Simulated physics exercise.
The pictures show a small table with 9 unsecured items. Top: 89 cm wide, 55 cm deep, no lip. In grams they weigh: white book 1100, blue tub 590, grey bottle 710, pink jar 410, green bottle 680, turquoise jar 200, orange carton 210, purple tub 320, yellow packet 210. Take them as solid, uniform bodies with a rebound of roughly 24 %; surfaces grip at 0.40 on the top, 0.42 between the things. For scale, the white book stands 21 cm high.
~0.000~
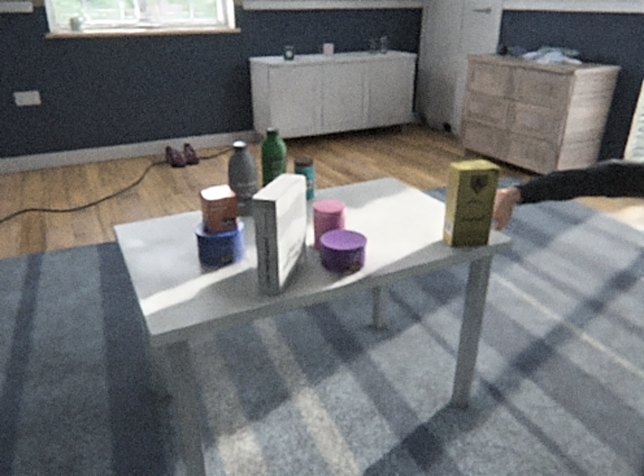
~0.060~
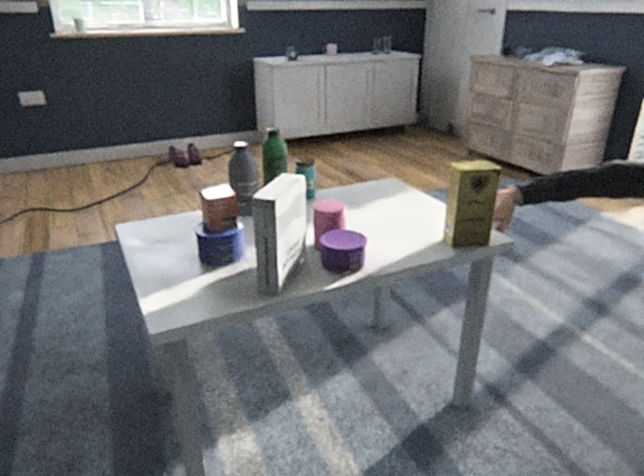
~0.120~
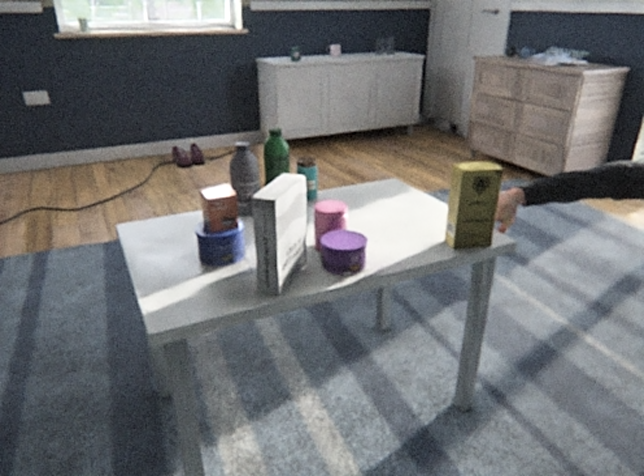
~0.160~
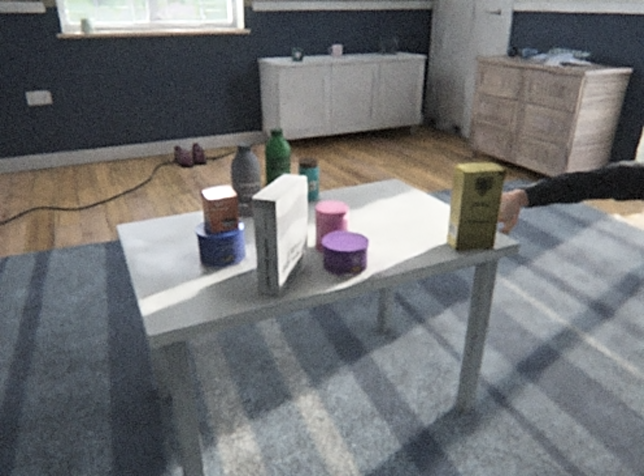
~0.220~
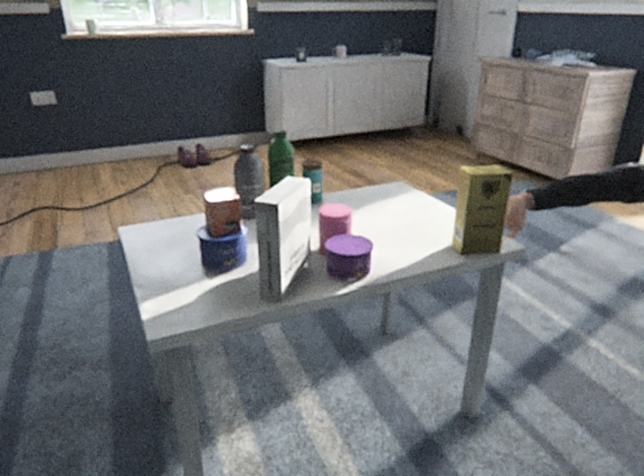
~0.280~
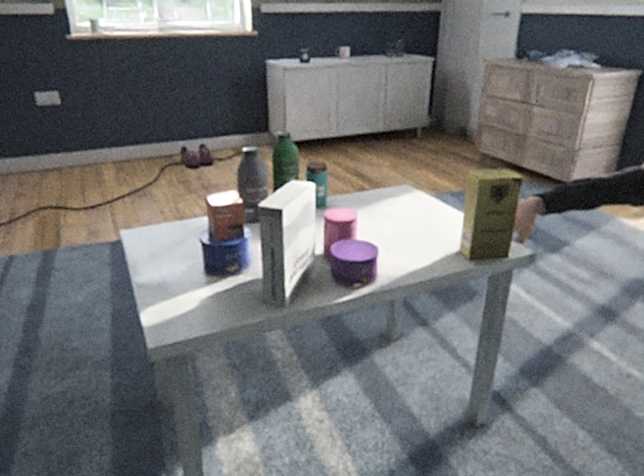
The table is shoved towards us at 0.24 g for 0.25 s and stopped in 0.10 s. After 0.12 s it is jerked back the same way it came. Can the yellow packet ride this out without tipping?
The yellow packet tips over.
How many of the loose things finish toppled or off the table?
That comes to 3.
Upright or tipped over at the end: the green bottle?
The green bottle falls over.
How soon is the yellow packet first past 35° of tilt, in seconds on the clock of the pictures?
At about 0.7 s.
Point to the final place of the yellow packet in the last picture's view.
Around (473, 463).
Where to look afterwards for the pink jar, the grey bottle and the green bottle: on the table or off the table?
The pink jar ends on the table; the grey bottle is still on the table; the green bottle finishes off the table.
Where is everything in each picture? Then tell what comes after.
In the first frame, yellow packet (470, 205); white book (282, 233).
In the second frame, grey bottle (244, 179); pink jar (330, 226).
In the third frame, green bottle (277, 167); turquoise jar (307, 178).
In the fourth frame, table 1 cm from its start; orange carton (220, 209); purple tub (345, 254).
In the fifth frame, table 3 cm from its start; white book (285, 238); blue tub (223, 246).
In the sixth frame, table 6 cm from its start; yellow packet (489, 215); grey bottle (253, 184).
By 0.68 s, table 8 cm from its start; yellow packet now off the table; white book tilted 7°.
By 0.98 s, green bottle tilted 23°; white book tilted 7°.
By 1.18 s, green bottle now off the table; white book tilted 33°.
By 1.48 s, white book tilted 38°; orange carton 2 cm from its spot.
When it is over (1.7 s), off the table and tipped over, green bottle and yellow packet; lying over on the table, white book; the other 6 within 5 cm of the start. End places, in pixels of the last picture, yellow packet near (473, 463).
